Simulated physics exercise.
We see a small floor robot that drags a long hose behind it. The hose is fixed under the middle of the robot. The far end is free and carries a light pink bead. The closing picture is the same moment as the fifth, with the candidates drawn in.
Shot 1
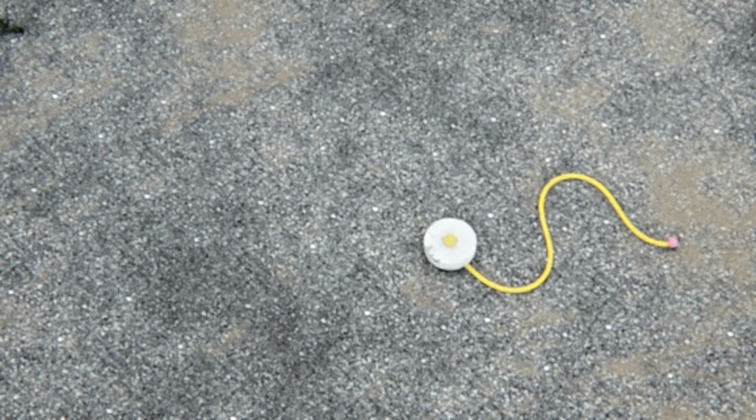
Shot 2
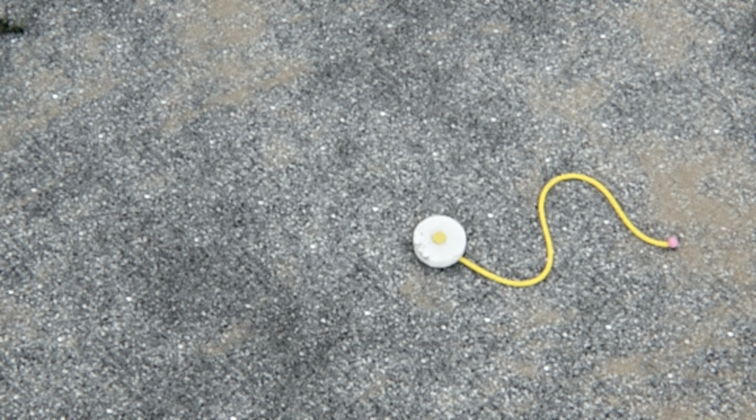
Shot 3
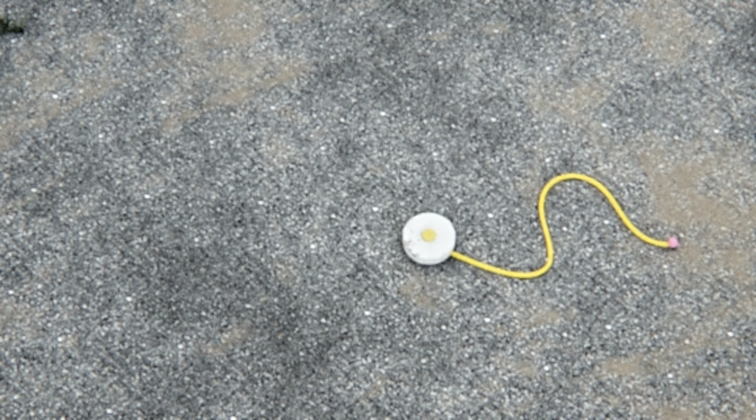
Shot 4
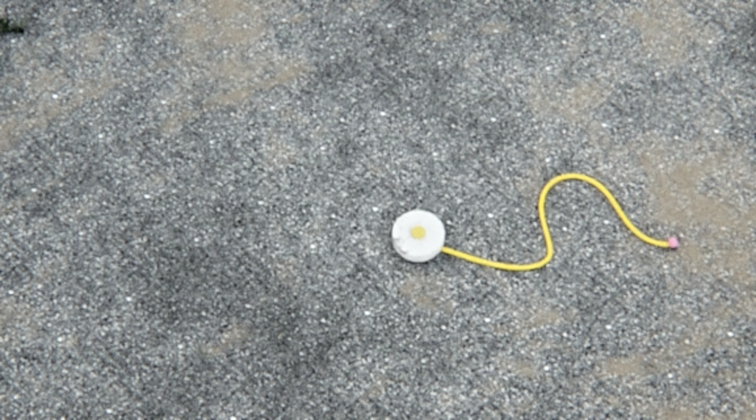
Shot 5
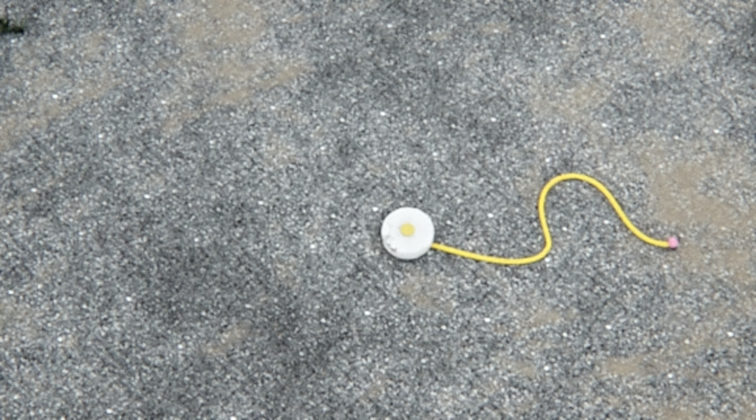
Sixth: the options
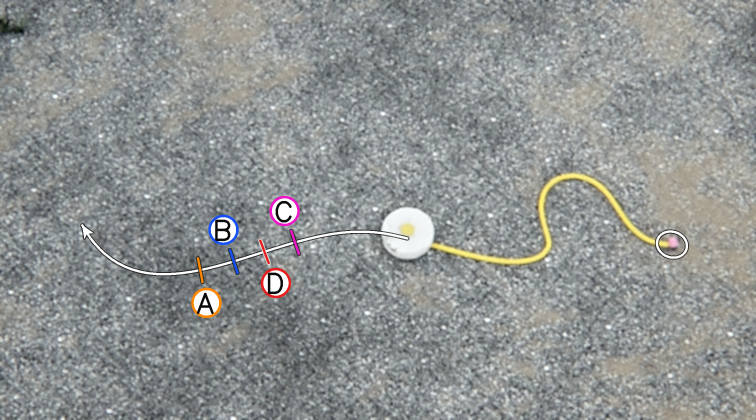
On speckled gray ground seen from above, a small round white robot with a yellow center moves slowly left, pulling the near part of a curved yellow hose straighter while the far end with its pink bead stays still.
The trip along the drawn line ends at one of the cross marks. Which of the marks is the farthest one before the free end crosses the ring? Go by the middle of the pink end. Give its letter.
At C, and not beyond.
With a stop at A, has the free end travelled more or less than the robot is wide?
More.
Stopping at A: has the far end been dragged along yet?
Yes.
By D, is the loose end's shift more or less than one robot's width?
Less.
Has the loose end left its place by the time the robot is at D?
By then, yes.
On the marked copy, A at (200, 270); B at (234, 261); C at (295, 242); D at (264, 252); the ring at (672, 245); the route from (408, 239) via (234, 261) to (82, 225).
Following C. Soon after the start, robot (368, 227), middle of the hose (541, 209), free end (673, 243).
Later, robot (328, 230), middle of the hose (518, 207), free end (673, 243).
In the end, robot (294, 238), middle of the hose (486, 213), free end (668, 243); the free end is still in its ring.
As for the rest, A drags the free end to (581, 224); B drags the free end to (614, 226); D drags the free end to (643, 233).
